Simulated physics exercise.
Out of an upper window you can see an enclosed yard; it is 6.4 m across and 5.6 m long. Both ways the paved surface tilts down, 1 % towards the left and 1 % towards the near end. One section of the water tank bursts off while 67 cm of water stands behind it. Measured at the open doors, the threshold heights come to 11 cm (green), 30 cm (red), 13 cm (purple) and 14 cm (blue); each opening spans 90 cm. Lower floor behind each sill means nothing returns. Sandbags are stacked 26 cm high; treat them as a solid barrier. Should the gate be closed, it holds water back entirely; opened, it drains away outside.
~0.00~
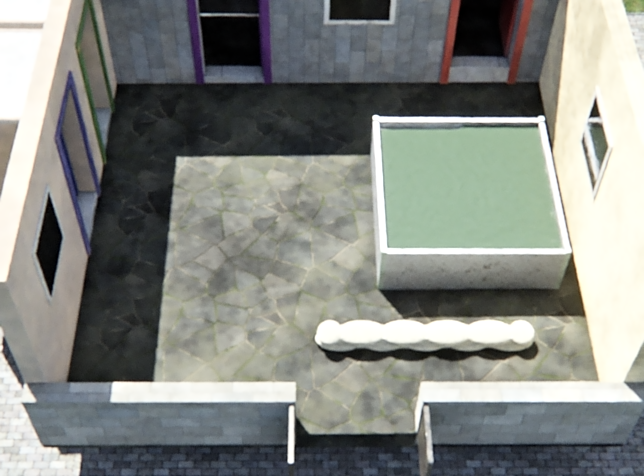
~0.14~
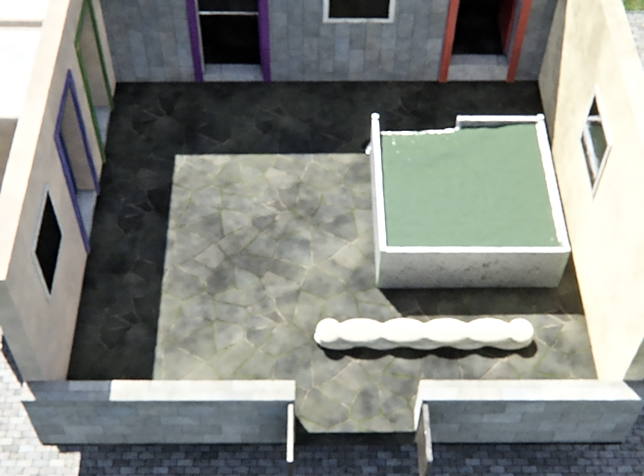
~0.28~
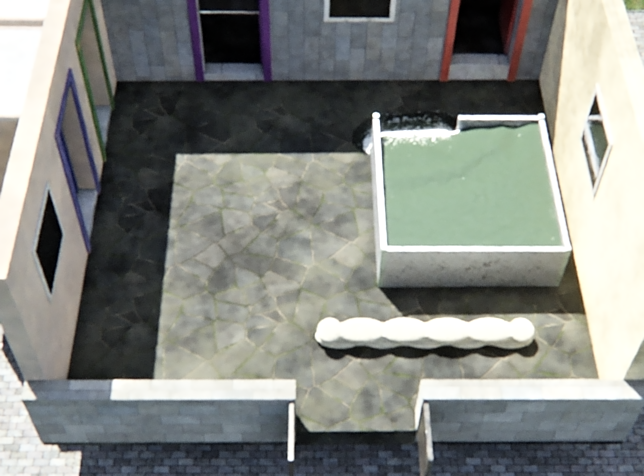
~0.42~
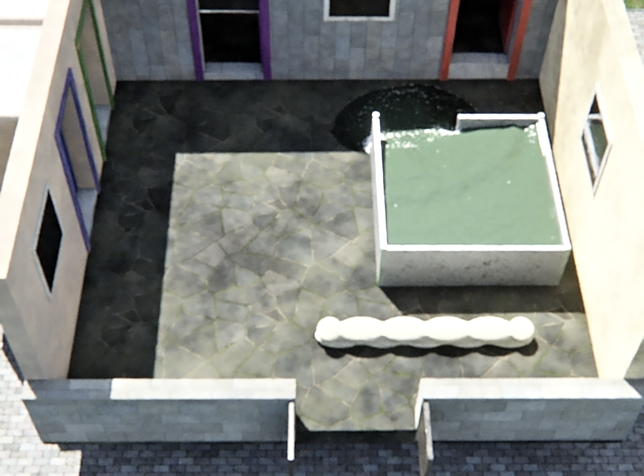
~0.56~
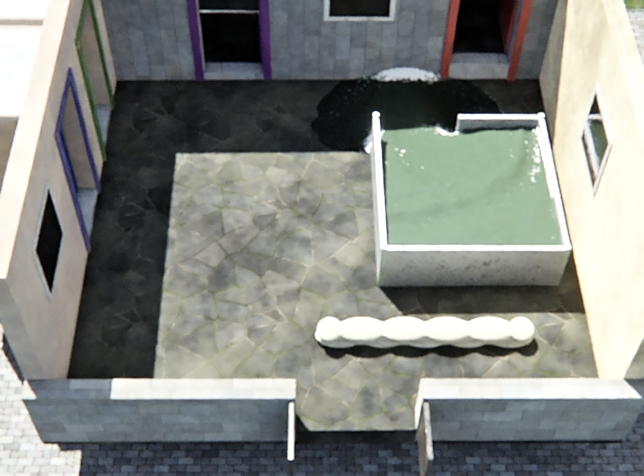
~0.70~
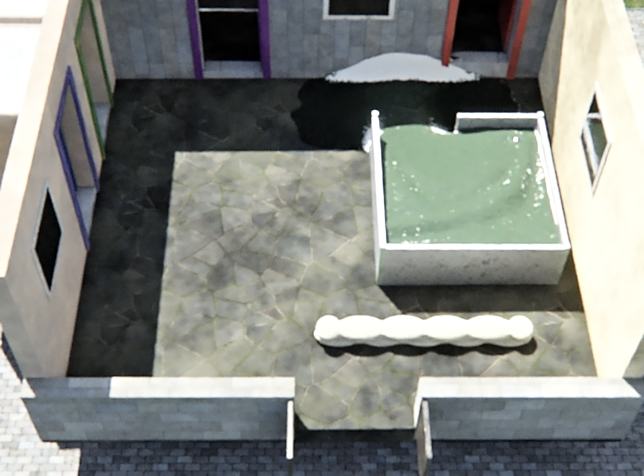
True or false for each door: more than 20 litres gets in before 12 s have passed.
Green door true, red door false, purple door false, blue door false.
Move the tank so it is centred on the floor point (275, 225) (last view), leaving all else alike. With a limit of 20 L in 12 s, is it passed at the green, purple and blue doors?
Lab note: Green door limit exceeded; purple door limit exceeded; blue door limit not exceeded.
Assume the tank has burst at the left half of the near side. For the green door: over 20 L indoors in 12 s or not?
So, green door: Within bounds.
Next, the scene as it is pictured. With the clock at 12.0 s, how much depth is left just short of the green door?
I'd put it near 11.5 cm.
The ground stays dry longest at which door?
Last: Blue.
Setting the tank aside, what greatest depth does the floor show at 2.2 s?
Some 41 cm deep.
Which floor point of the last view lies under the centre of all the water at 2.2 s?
(416, 162).
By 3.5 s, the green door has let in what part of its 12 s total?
About 30 per cent.
After 1.4 s water covers 15 % of the floor and is deepest (46 cm) near (391, 86); green door not reached, red door 21 cm at the sill, 0 L in, purple door 7 cm at the sill, 0 L in, blue door not reached.
After 2.2 s water covers 30 % of the floor and is deepest (41 cm) near (391, 86); green door 15 cm at the sill, 0 L in, red door 23 cm at the sill, 0 L in, purple door 12 cm at the sill, 0 L in, blue door not reached.
After 3.5 s water covers 50 % of the floor and is deepest (30 cm) near (414, 78); green door 25 cm at the sill, 78 L in, red door 20 cm at the sill, 0 L in, purple door 9 cm at the sill, 0 L in, blue door 13 cm at the sill, 0 L in.
After 7.0 s water covers 80 % of the floor and is deepest (22 cm) near (61, 411); green door 18 cm at the sill, 210 L in, red door 9 cm at the sill, 0 L in, purple door 7 cm at the sill, 1 L in, blue door 11 cm at the sill, 0 L in.
After 12.0 s water covers 95 % of the floor and is deepest (16 cm) near (61, 411); green door 12 cm at the sill, 245 L in, red door 6 cm at the sill, 0 L in, purple door 5 cm at the sill, 1 L in, blue door 8 cm at the sill, 0 L in.
